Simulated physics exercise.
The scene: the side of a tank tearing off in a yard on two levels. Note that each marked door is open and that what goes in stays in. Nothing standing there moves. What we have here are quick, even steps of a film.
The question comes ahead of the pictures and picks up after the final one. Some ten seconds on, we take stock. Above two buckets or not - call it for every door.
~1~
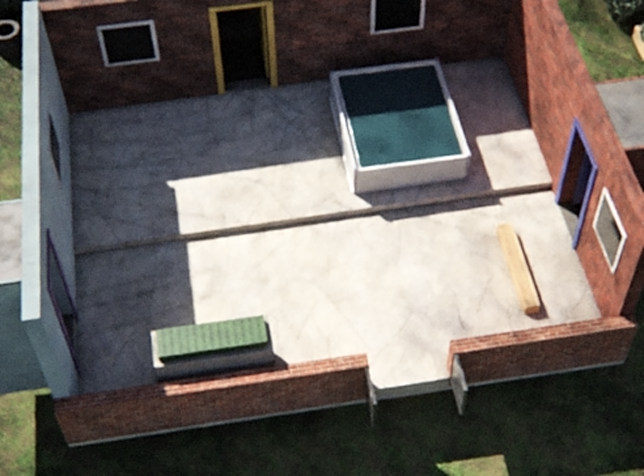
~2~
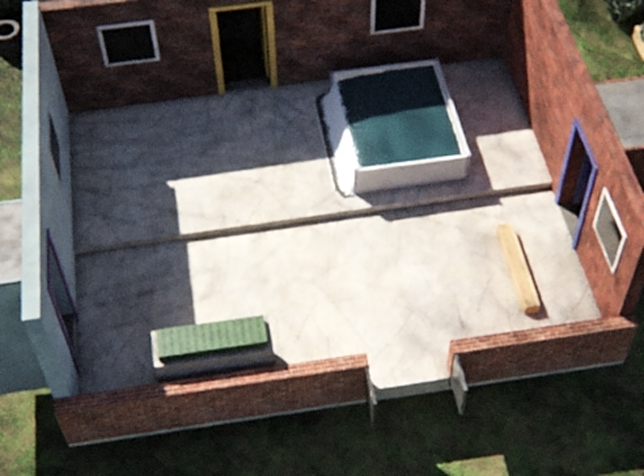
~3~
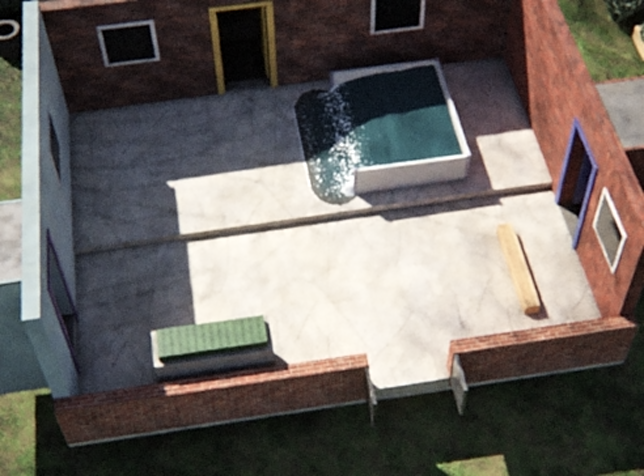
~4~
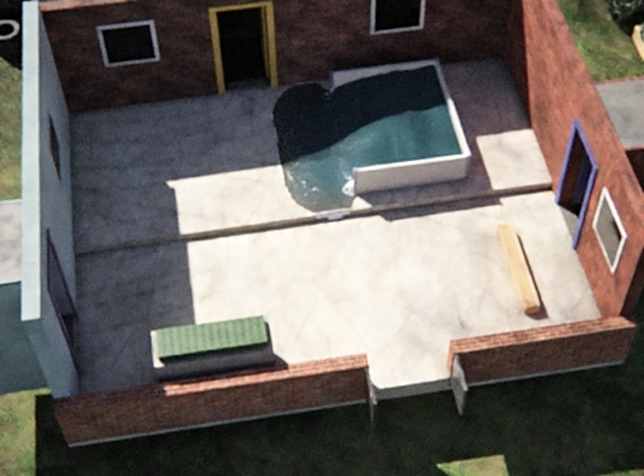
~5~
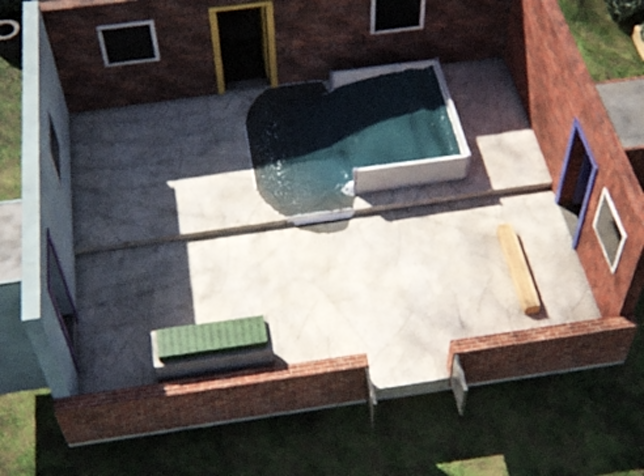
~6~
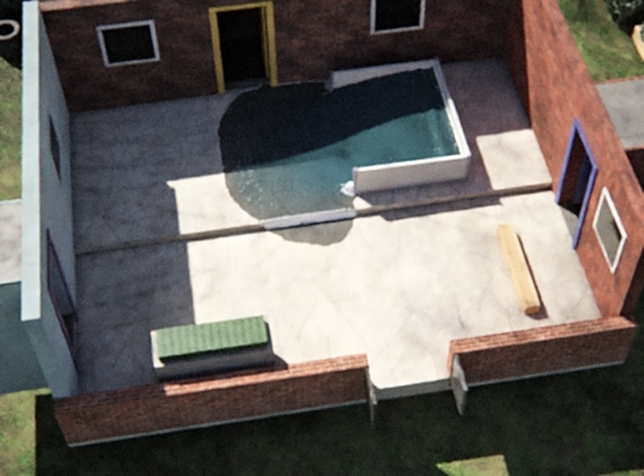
Blue door: Not above two buckets; yellow door: Above two buckets; purple door: Not above two buckets.
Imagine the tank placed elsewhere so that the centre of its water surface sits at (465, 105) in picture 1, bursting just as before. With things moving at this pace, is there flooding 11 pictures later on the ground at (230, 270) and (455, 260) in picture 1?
Result: Inundated; spared.
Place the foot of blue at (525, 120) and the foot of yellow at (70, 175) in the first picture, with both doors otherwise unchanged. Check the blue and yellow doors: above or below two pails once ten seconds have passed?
First the blue door, which stays on the safe side, then the yellow door, which crosses the line.
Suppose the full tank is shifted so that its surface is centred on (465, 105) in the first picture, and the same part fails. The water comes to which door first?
The yellow door is the first one.
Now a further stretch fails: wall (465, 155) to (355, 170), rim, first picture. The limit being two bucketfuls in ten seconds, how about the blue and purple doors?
In brief, the blue exceeds the mark and the purple remains below.
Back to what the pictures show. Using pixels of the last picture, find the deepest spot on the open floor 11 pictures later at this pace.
My pick is (70, 117).
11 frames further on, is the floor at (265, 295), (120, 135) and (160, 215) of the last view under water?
Same order as asked: Drenched; drenched; drenched.
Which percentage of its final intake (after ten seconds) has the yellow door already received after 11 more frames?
Near 35 per cent, give or take.
A moment on, water covers 30 % of the floor; the blue door not reached, the yellow door under two buckets in, the purple door not reached.
Next, water covers 40 % of the floor; the blue door not reached, the yellow door over two buckets in, the purple door not reached.
Then, water covers 50 % of the floor; the blue door not reached, the yellow door over two buckets in, the purple door wet at the sill, nothing in.
Later, water covers 50 % of the floor; the blue door not reached, the yellow door over two buckets in, the purple door wet at the sill, nothing in.
In the end, water covers 80 % of the floor; the blue door not reached, the yellow door over two buckets in, the purple door wet at the sill, nothing in.
